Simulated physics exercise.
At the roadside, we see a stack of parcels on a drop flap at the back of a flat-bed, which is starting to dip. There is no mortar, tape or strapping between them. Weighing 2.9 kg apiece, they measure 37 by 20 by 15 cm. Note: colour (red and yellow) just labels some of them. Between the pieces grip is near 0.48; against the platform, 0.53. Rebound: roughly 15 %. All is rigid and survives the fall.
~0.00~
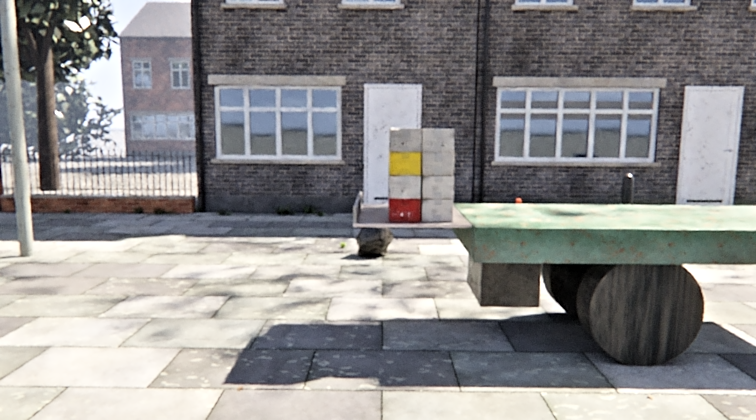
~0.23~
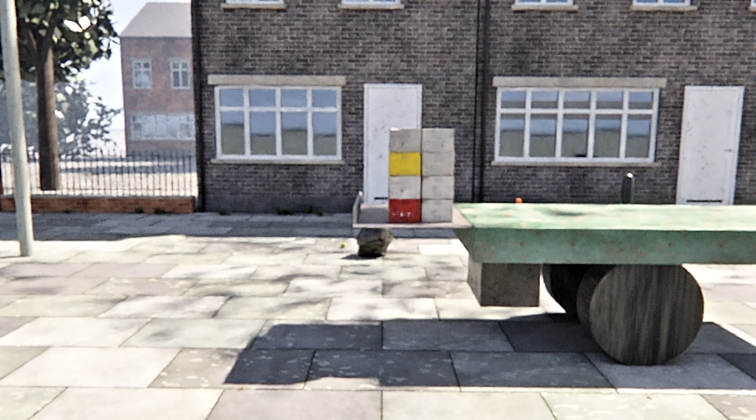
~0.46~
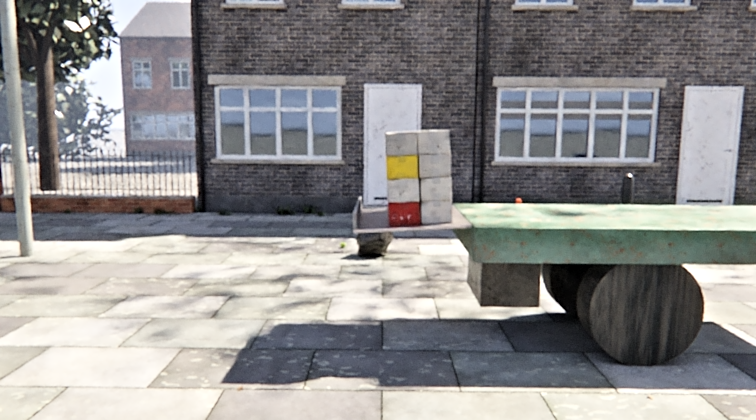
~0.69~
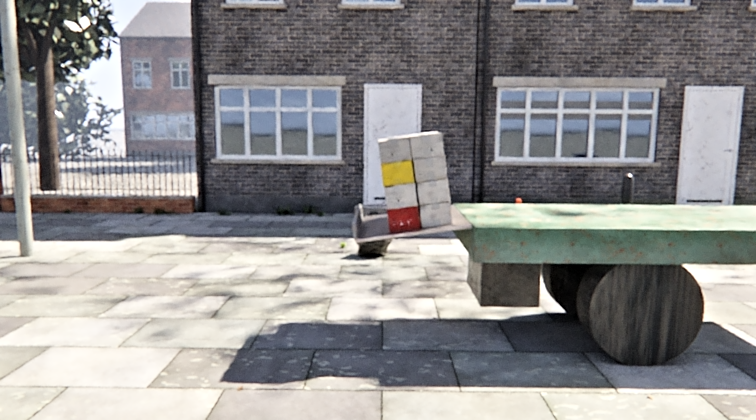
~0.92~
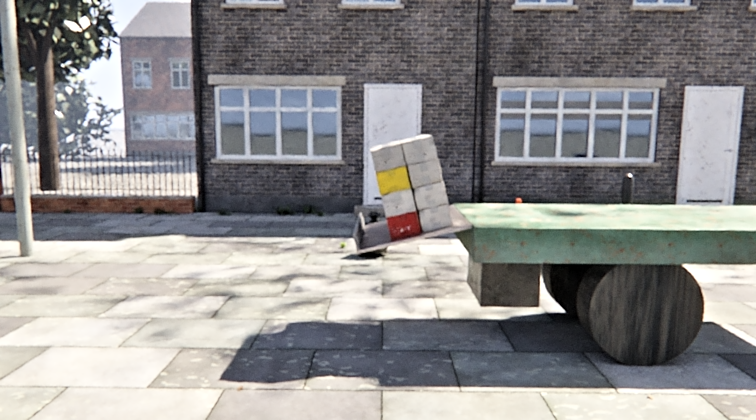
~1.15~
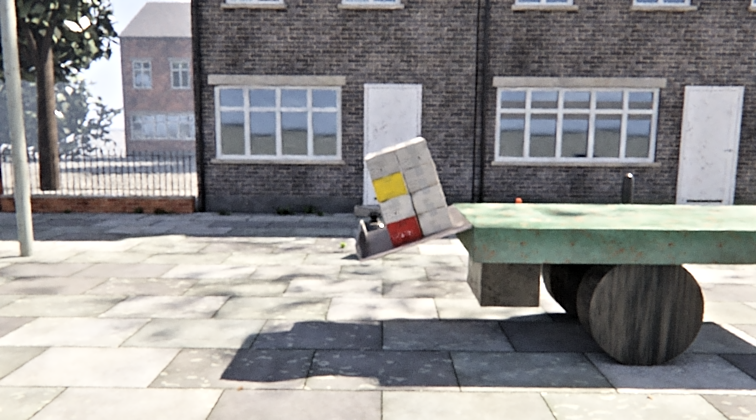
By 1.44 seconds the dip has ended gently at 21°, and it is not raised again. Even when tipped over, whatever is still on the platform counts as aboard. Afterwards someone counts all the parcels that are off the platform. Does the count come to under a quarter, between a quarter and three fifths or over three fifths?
It comes to between a quarter and three fifths.
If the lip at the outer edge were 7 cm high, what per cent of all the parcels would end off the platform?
You'd get 60 in a hundred.
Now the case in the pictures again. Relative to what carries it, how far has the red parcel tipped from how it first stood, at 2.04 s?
About 40°.
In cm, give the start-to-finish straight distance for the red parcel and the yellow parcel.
The red one ends 15 cm from its start and the yellow one 135 cm.
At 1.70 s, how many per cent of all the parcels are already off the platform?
0 percent by then.
Around 1.70 s, slope 21°; none of the 16 parcels off the platform, 16 disturbed; yellow parcel tipped 19°; red parcel tipped 19°.
Around 2.04 s, slope 21°; 6 of the 16 parcels off the platform; yellow parcel on its side; red parcel tipped 41°.
Finally (2.8 s), slope 21°; 6 of the 16 parcels off the platform; yellow parcel on its side; red parcel tipped 39°. That is 38 per cent. Seen by the last camera, middles, yellow parcel near (309, 330), red parcel near (389, 227).
